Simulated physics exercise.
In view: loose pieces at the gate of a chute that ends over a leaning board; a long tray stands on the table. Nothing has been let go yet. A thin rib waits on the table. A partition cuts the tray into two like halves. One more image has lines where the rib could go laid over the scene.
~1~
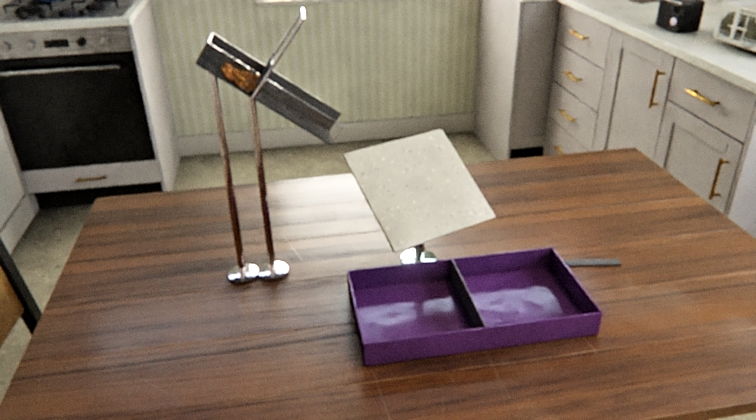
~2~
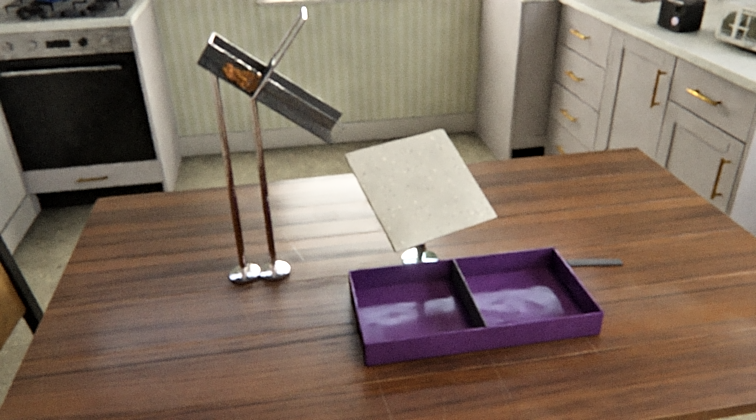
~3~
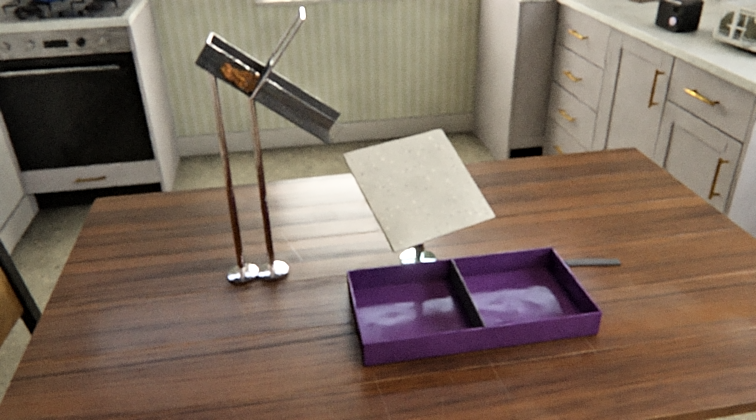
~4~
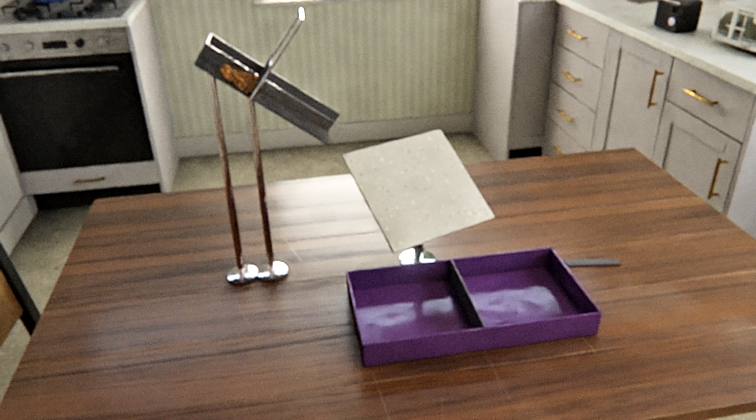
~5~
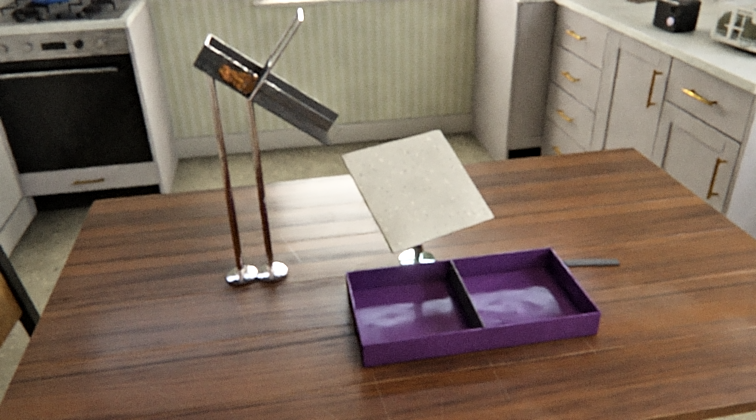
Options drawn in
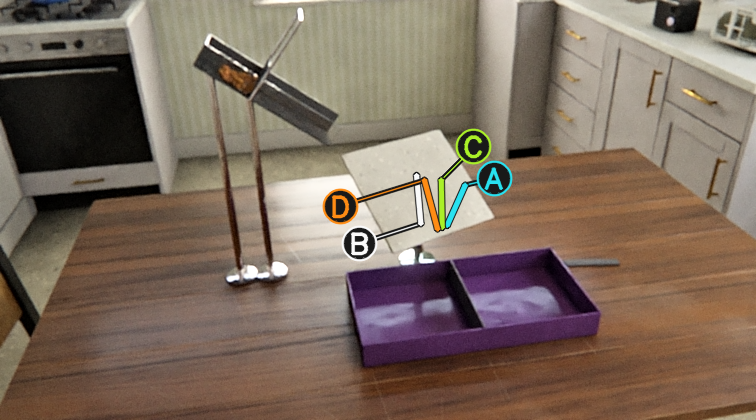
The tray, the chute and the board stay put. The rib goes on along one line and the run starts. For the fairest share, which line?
The answer is line A.
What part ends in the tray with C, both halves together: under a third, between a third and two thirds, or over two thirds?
It is over two thirds.
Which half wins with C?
The left half.
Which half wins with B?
The left half.
On the marked copy, line A from (465, 185) to (447, 225); line B from (416, 175) to (420, 223); line C from (441, 180) to (442, 227); line D from (424, 180) to (437, 228).
Choosing A, of what is caught, close to half in the left half, close to half in the right.
Choosing B, of what is caught, all but a few in the left half, only a few in the right.
Choosing C, of what is caught, all but a few in the left half, a small share in the right.
Choosing D, of what is caught, all but a few in the left half, a small share in the right.
